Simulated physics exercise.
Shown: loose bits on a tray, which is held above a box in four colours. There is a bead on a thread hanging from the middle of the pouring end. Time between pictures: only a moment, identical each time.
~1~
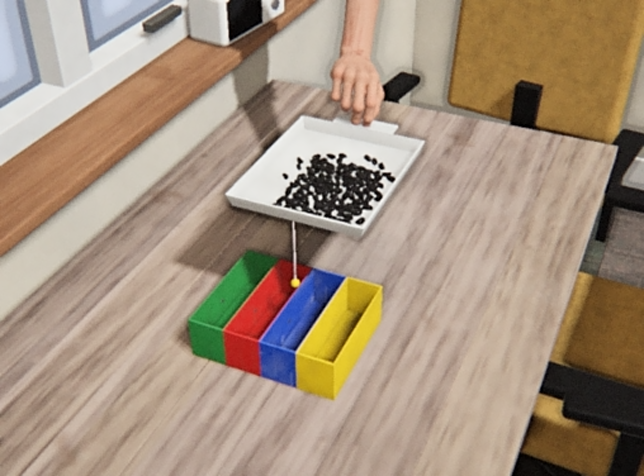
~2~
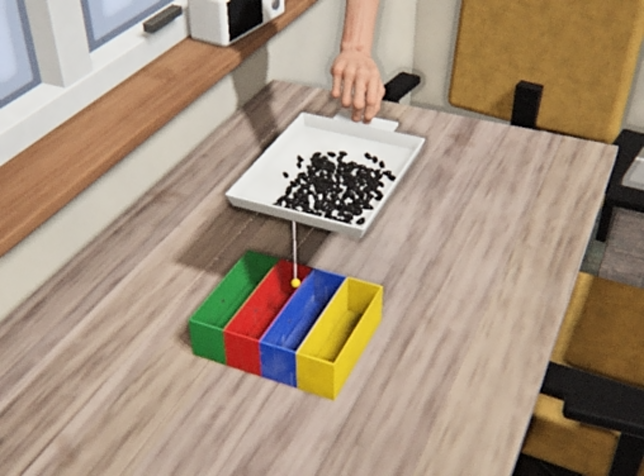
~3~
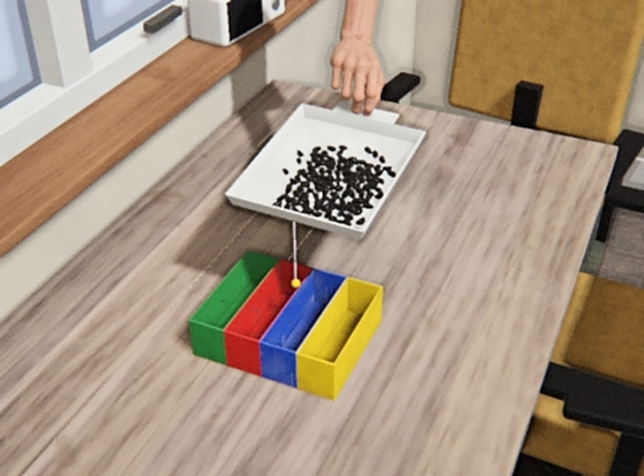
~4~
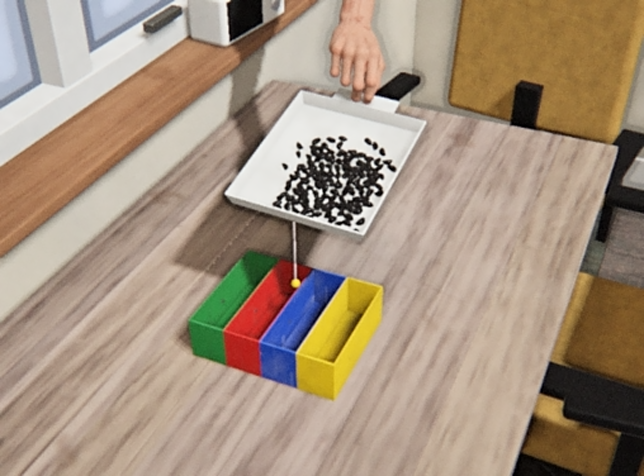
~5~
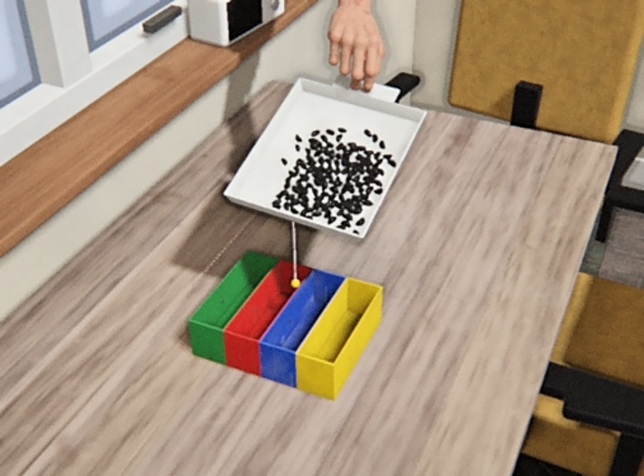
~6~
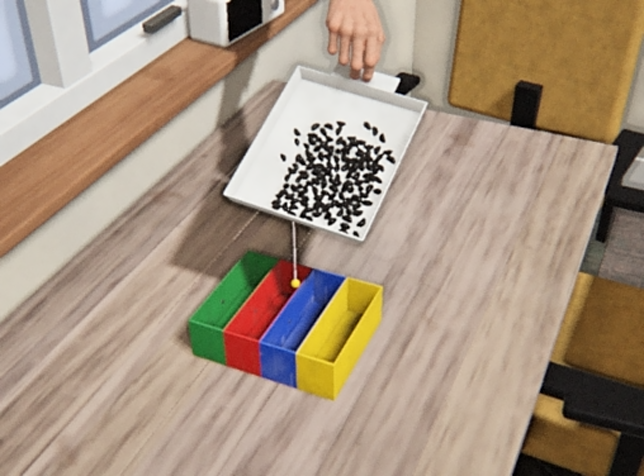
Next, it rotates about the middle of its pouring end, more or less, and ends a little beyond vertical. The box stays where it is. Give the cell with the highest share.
Highest share: The yellow cell.
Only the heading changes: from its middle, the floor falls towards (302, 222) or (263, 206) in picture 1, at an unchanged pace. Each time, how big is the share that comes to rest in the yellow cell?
30 and 0 per cent, in that order.
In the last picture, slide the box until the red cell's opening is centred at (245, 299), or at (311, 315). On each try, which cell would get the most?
The yellow one, then blue.
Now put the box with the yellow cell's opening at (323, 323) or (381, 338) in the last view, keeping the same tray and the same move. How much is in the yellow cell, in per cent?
You'd get 30 in a hundred first and 10 in a hundred after that.
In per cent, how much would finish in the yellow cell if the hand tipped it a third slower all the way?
Roughly 50 %.
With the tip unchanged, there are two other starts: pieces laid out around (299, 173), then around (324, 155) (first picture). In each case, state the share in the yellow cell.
Close to 50 %, followed by close to 40 %.
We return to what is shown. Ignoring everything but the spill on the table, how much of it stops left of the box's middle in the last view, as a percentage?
Share to the left: Near 10 per cent.
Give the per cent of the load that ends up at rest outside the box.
It comes to some 20 in a hundred.
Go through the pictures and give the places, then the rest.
Corners of the pouring end near (232, 193) and (360, 225), level; middle of the load near (330, 188), black beans; bead on its thread near (295, 283); green cell near (207, 339); red cell near (242, 350); blue cell near (278, 361); yellow cell near (315, 373), in the first picture.
Corners of the pouring end near (232, 193) and (361, 225), level; middle of the load near (330, 187), in the second picture.
Corners of the pouring end near (232, 192) and (361, 227), tipped barely, lowest at the right corner; middle of the load near (330, 184), in the third picture.
Corners of the pouring end near (231, 192) and (360, 230), tipped a little, lowest at the right corner; middle of the load near (330, 180), in the fourth picture.
Corners of the pouring end near (231, 192) and (360, 232), tipped clearly, lowest at the right corner; middle of the load near (329, 176), in the fifth picture.
Corners of the pouring end near (230, 192) and (360, 235), tipped clearly, lowest at the right corner; middle of the load near (337, 179); green cell near (208, 339); red cell near (243, 350); blue cell near (279, 362); yellow cell near (316, 373), in the sixth picture.
Shortly afterwards, tray tipped steeply; all but a few on the tray; only a few falling or outside the box.
Next, tray tipped past a quarter turn; near a quarter on the tray; near a quarter in the yellow cell; a little in the blue cell; only a few in the red cell; only a few in the green cell; near half falling or outside the box.
Some moments later, tray tipped past a quarter turn; near half in the yellow cell; near a quarter in the blue cell; a little in the red cell; only a few in the green cell; near a quarter falling or outside the box.
In the end, tray tipped past a quarter turn; near half in the yellow cell; near a quarter in the blue cell; a little in the red cell; only a few in the green cell; near a quarter outside the box.
